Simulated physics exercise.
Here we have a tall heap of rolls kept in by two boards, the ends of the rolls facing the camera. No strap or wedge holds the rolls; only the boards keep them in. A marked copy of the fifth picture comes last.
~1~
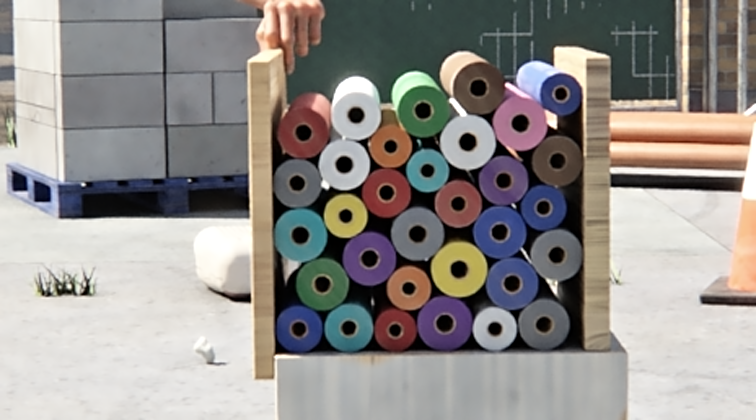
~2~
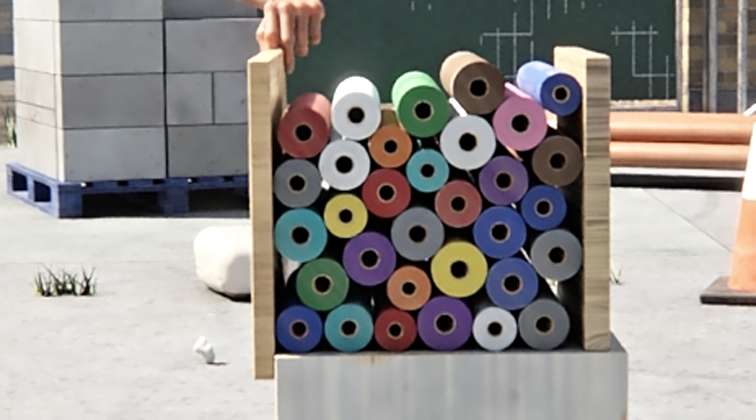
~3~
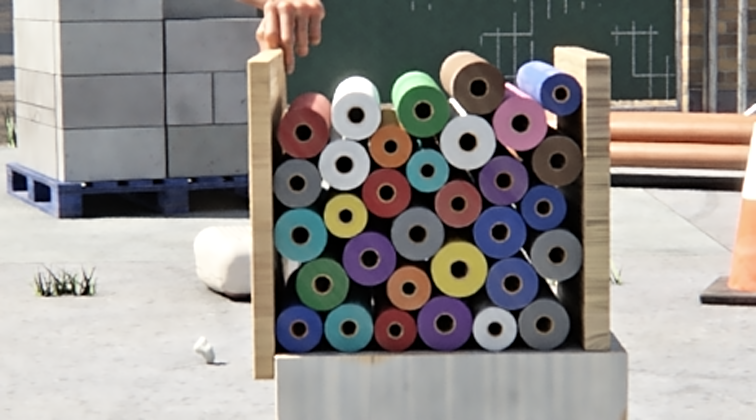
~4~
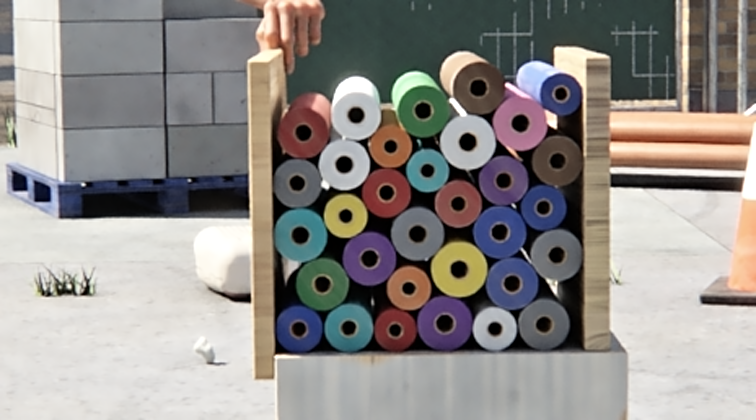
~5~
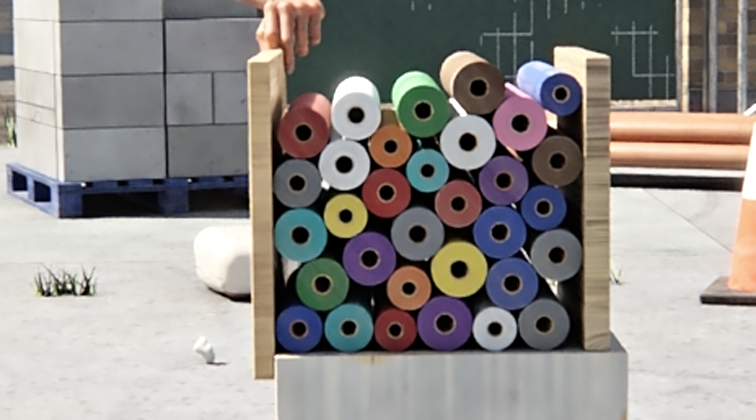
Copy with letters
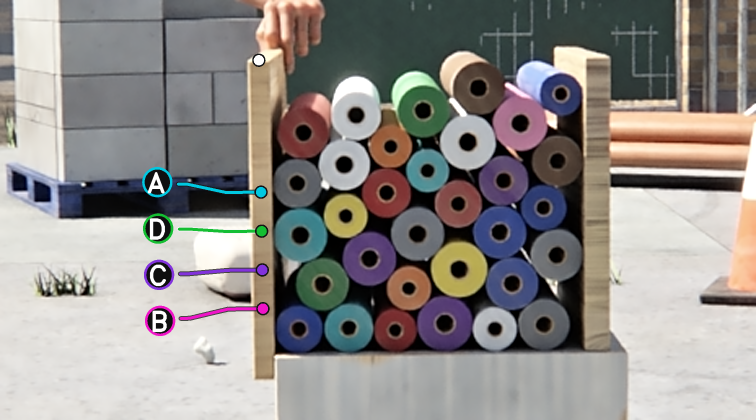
On a sunny paved yard, a hand rested on top of the left wooden board beside a tall heap of colourful rolls packed between two boards, and nothing visibly moved.
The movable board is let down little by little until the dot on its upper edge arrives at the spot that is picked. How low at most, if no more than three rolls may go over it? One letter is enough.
A is the limit.
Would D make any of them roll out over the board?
Yes, at D.
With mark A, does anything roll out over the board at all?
No, at A.
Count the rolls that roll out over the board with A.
At A the number is none.
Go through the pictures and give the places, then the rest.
The first frame shows side board (271, 200); a blue roll (299, 329); a grey roll (544, 324).
The second frame shows a grey roll (544, 324); a grey roll (557, 255).
The third frame shows a yellow roll (346, 216); a grey roll (297, 183).
The fourth frame shows a red roll (303, 133); a brown roll (478, 88).
The fifth frame shows side board (271, 200); a blue roll (299, 329); a grey roll (544, 324).
On the marked copy, A at (261, 192); B at (263, 309); C at (263, 270); D at (262, 231); the white dot at (259, 61).
With A. Early on, top of the board (271, 122).
Further on, top of the board (272, 191).
At the end, top of the board (272, 191), none out over the board.
As for the rest, B more than three out over the board; C more than three out over the board; D more than three out over the board.
